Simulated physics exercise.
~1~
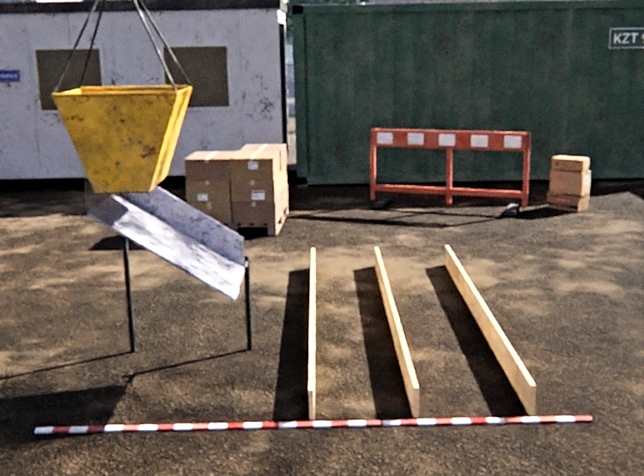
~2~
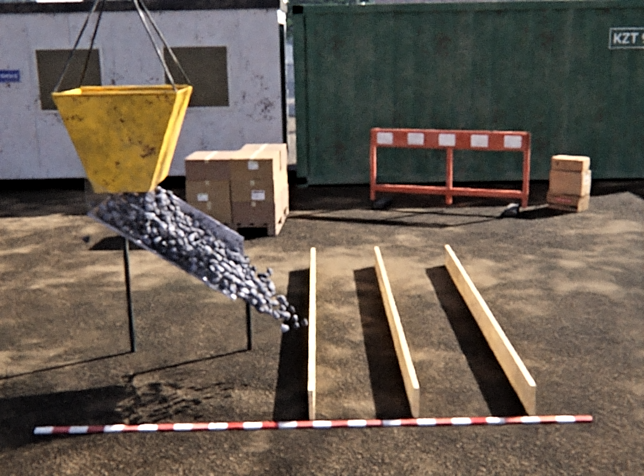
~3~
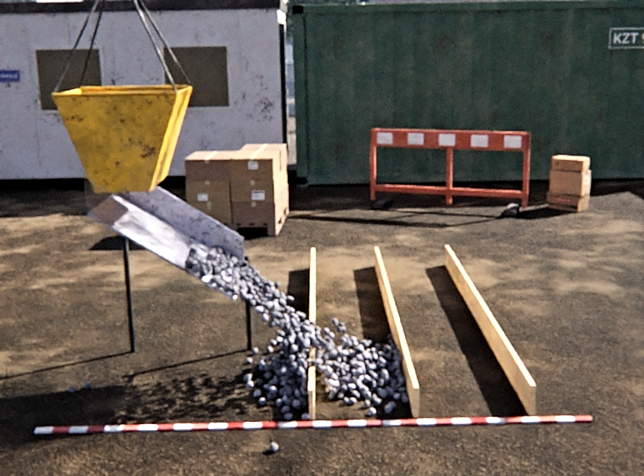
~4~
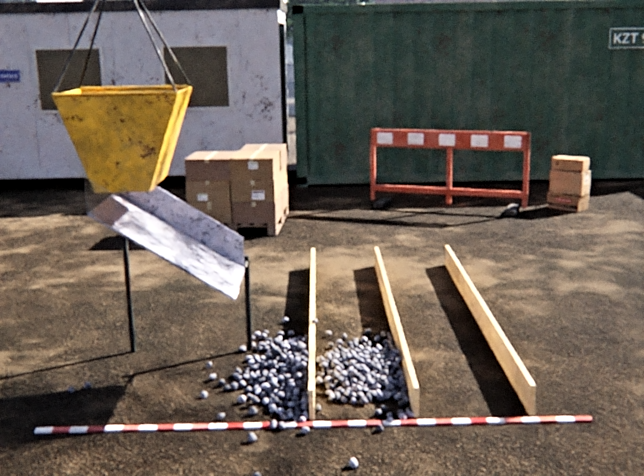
Grey stones pouring from a hanging yellow skip, sliding down a sloping steel sheet and settling either side of the leftmost plank.
